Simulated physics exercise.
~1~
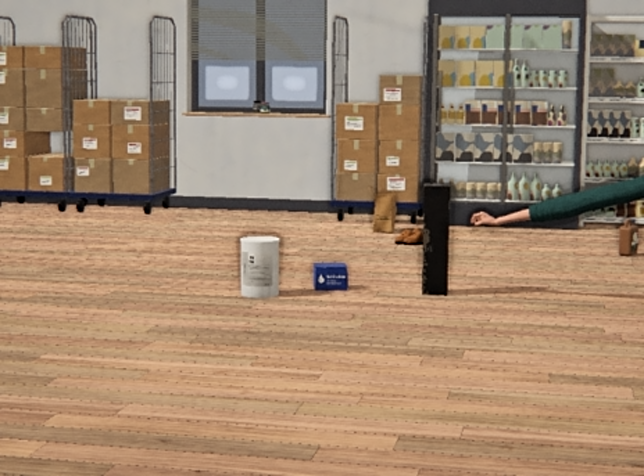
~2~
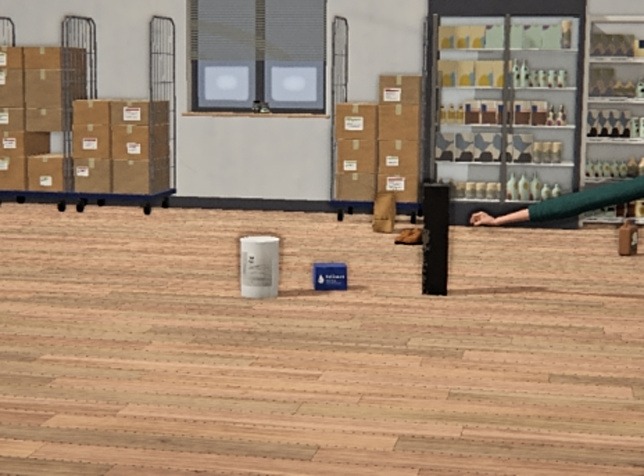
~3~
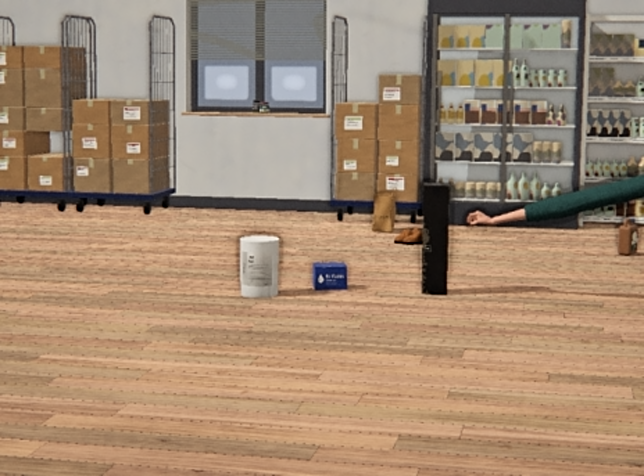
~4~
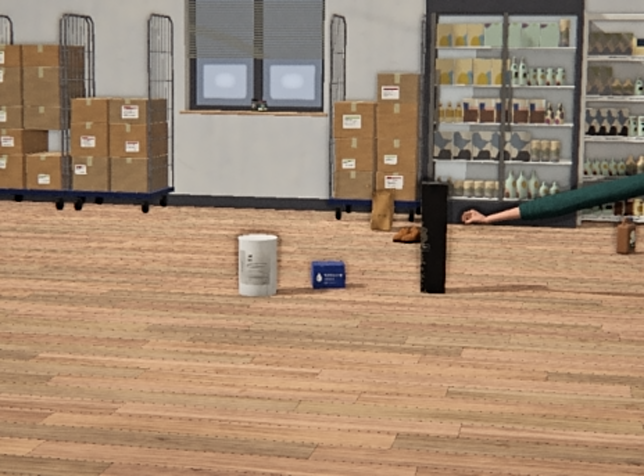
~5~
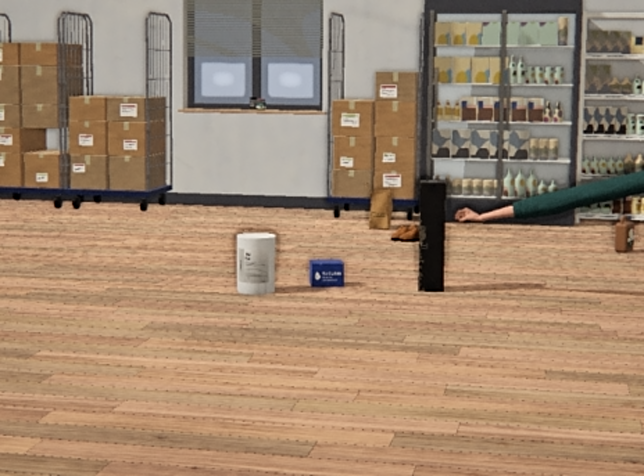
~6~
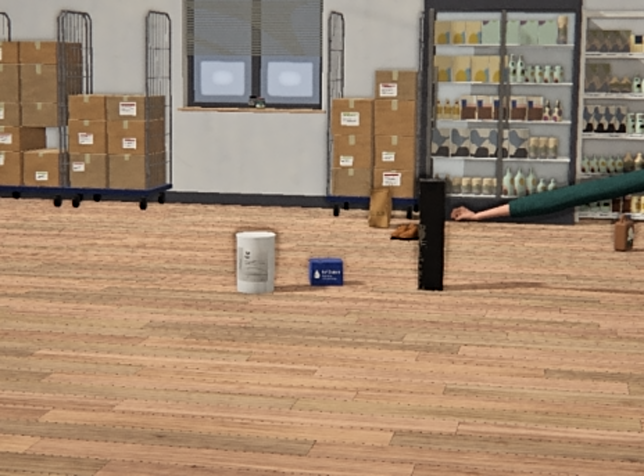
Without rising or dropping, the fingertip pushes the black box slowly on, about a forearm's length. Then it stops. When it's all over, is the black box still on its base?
It ends up knocked down.
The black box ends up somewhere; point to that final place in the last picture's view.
Around (366, 258).
Then, 0.70 s after the last picture, black box tipped 21° from how it was near (411, 233).
Then, 1.00 s after the last picture, black box tipped 52° from how it was near (384, 244).
At rest, tipped over on the floor, black box. Seen from the same camera at the end, black box near (366, 258).
